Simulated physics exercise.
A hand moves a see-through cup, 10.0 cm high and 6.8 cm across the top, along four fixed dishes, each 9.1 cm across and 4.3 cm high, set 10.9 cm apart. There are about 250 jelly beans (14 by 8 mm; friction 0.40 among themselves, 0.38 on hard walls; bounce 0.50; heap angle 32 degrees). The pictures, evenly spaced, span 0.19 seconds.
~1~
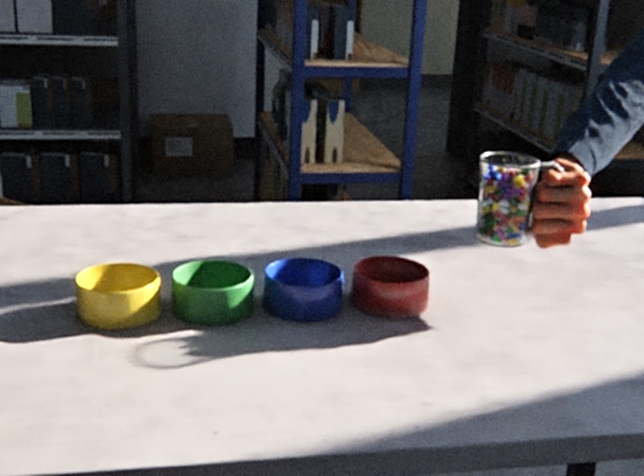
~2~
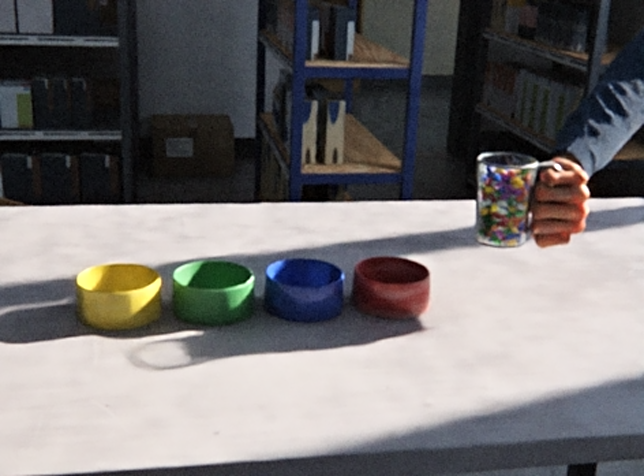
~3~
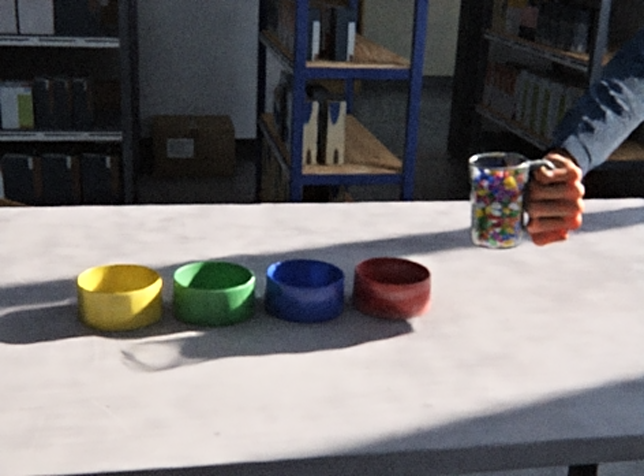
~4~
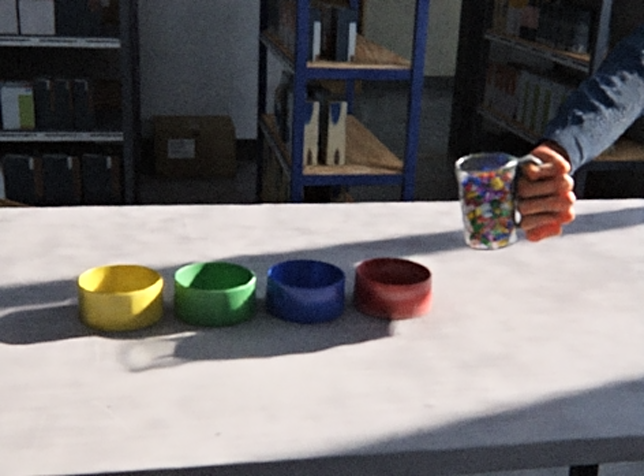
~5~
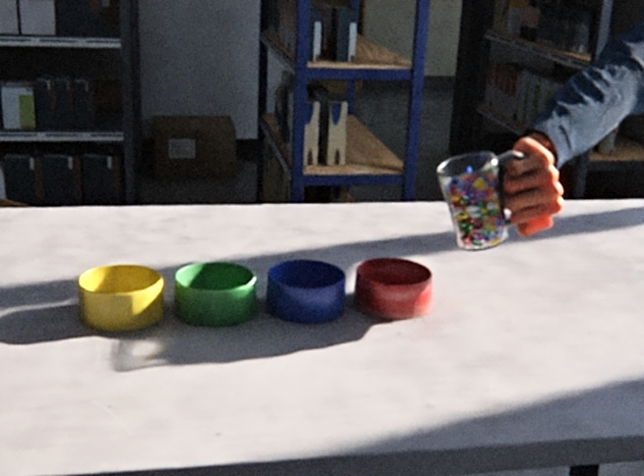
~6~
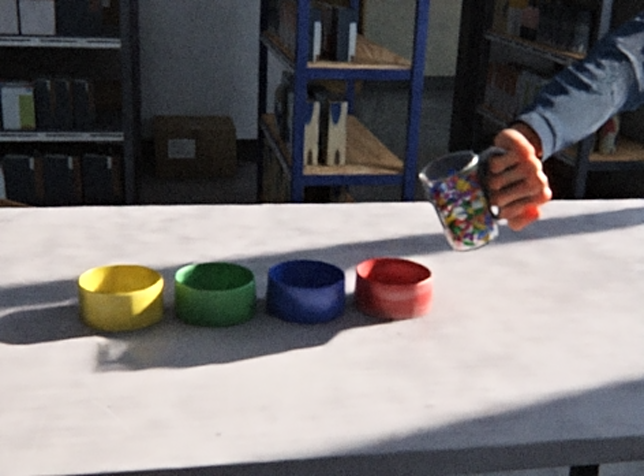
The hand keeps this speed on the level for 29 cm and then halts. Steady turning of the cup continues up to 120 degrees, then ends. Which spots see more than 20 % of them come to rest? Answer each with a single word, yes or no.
Red no, blue no, green yes, yellow no, counter no.
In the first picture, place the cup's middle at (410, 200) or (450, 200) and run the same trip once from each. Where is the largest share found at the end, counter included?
The winner: Yellow; yellow.
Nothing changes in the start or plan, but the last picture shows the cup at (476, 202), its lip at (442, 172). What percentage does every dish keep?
Per cent kept: Red 0; blue 0; green 100; yellow 0.
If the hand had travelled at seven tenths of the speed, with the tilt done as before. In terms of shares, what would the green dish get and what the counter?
Then the green dish gets 60 and the counter 20.
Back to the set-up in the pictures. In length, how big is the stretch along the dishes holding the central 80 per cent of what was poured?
The stretch is around 6 cm long.
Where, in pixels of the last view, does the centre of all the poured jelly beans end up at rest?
Centre at rest, approx.: (211, 290) px.
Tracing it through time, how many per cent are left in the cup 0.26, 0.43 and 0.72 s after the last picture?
It goes roughly like this: 100, 90, 0 per cent.
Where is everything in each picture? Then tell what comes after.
The first picture shows cup at (505, 200), tilt 0 degrees, lip at (483, 160), moved 0.0 cm; middle of the pieces at (505, 201); red dish at (392, 270); blue dish at (304, 272); green dish at (213, 275); yellow dish at (118, 278).
The second picture shows cup at (503, 201), tilt 1 degrees, lip at (480, 162), moved 0.3 cm; middle of the pieces at (503, 202).
The third picture shows cup at (498, 202), tilt 5 degrees, lip at (472, 164), moved 1.1 cm; middle of the pieces at (498, 203).
The fourth picture shows cup at (488, 202), tilt 11 degrees, lip at (457, 168), moved 2.5 cm; middle of the pieces at (488, 203).
The fifth picture shows cup at (475, 202), tilt 18 degrees, lip at (440, 173), moved 4.2 cm; middle of the pieces at (475, 204).
The sixth picture shows cup at (461, 203), tilt 26 degrees, lip at (422, 179), moved 5.9 cm; middle of the pieces at (461, 204); red dish at (394, 272); blue dish at (307, 274); green dish at (215, 277); yellow dish at (121, 279).
Then, 0.26 s after the last picture, tilt 76 degrees; cup holds 100 %.
Then, 0.43 s after the last picture, tilt 110 degrees; cup holds 90 %, green 5 %.
Then, 0.72 s after the last picture, tilt 120 degrees; cup holds 0 %, green 90 %.
In the end, red 0 %, blue 0 %, green 90 %, yellow 0 %, counter 10 %.
